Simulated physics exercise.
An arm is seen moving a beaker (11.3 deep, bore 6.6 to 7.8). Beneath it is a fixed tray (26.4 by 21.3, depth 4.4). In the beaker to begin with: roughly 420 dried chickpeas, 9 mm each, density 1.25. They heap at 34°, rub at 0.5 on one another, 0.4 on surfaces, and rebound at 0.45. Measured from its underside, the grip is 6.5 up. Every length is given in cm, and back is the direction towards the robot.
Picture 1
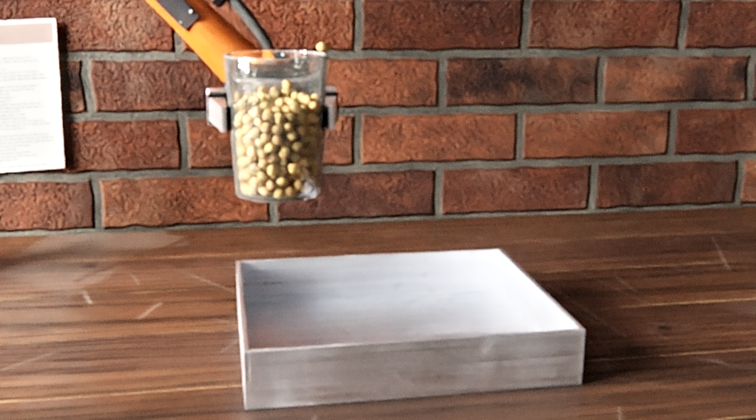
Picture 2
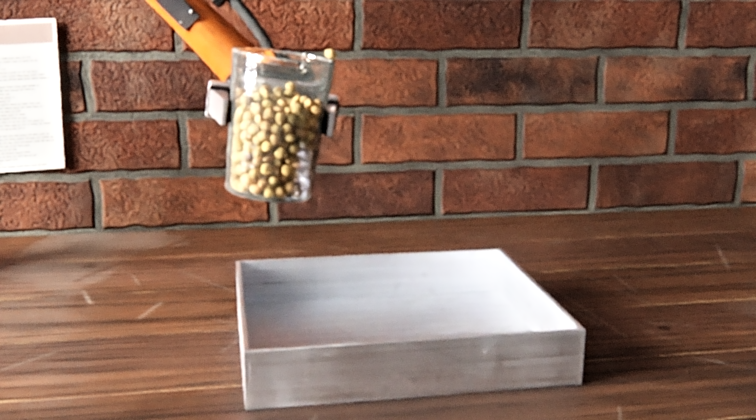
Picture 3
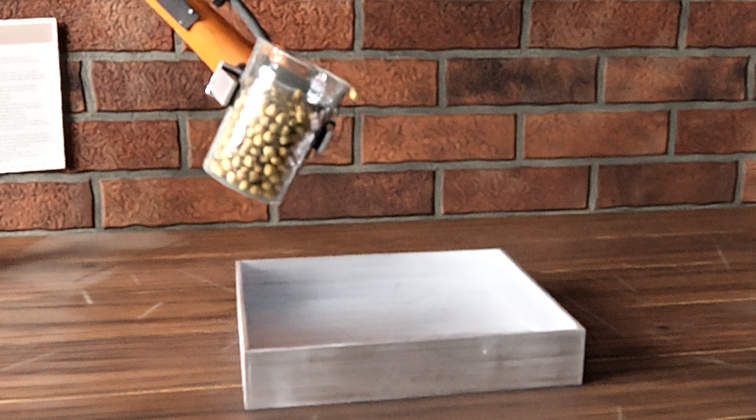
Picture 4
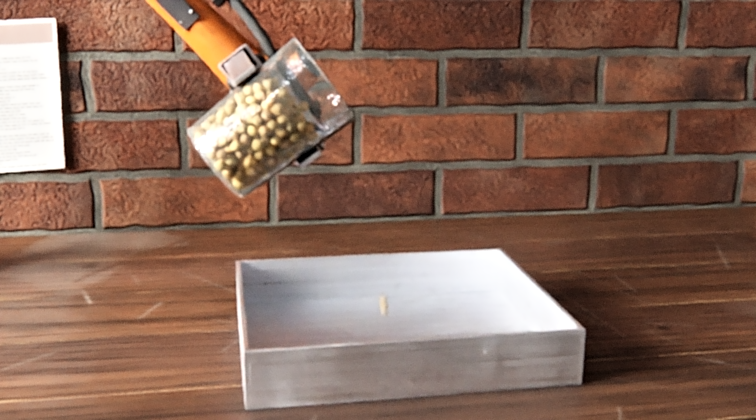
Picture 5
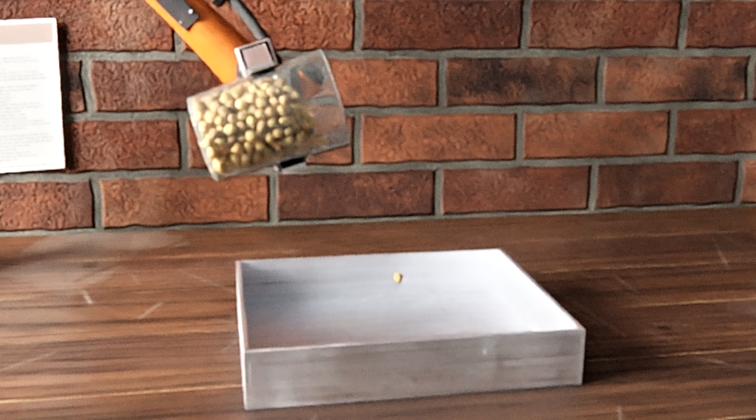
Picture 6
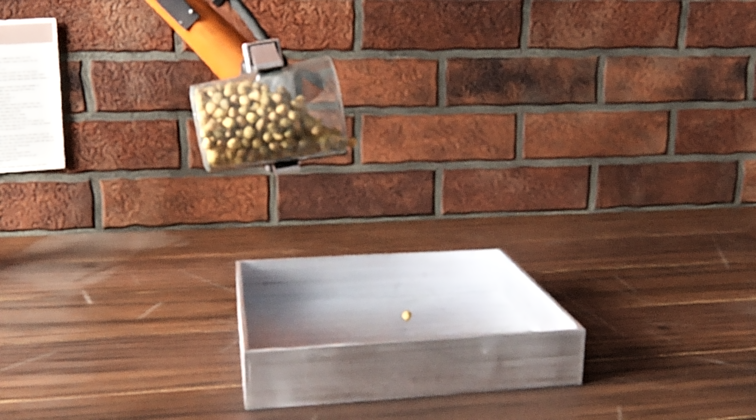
Above a pale tray on a wooden table by a brick wall, an orange robot arm tipped a clear beaker of chickpeas to the right until nearly sideways, and one chickpea dropped into the tray.
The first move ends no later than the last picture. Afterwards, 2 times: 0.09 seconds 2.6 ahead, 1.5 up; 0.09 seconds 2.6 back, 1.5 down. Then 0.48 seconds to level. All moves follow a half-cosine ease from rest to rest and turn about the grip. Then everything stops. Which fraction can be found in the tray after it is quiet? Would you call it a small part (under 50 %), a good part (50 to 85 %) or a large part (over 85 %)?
I'd call it a good part.
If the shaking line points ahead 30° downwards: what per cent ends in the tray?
It comes to near 30 percent.
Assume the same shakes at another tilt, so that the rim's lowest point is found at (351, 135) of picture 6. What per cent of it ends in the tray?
I'd say close to 35 per cent.
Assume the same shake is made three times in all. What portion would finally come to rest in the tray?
That would give close to 65 percent.
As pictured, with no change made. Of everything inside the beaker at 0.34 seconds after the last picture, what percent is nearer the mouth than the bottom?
Near 80 in a hundred.
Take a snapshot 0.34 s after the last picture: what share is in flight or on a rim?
Estimated fraction: Near 8 %.
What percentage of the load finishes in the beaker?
Around 40 per cent.
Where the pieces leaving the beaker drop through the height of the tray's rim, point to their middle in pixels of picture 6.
(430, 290).
Then, 0.34 s after the last picture, tilted 81° forward, highest piece 21 above the table; 250 in the beaker, 141 in the tray, 33 in flight or on a rim.
Then, 0.67 s after the last picture, tilted 22° forward, highest piece 23 above the table; 248 in the tray, 174 in the beaker, 1 on the table or floor, 1 in flight or on a rim.
Then, 1.04 s after the last picture, level, highest piece 20 above the table; 249 in the tray, 174 in the beaker, 1 on the table or floor.
Then, 2.09 s after the last picture, level, highest piece 20 above the table; 249 in the tray, 174 in the beaker, 1 on the table or floor.
Final count, 249 in the tray, 174 in the beaker, 1 on the table or floor. That is 59 % in the tray.
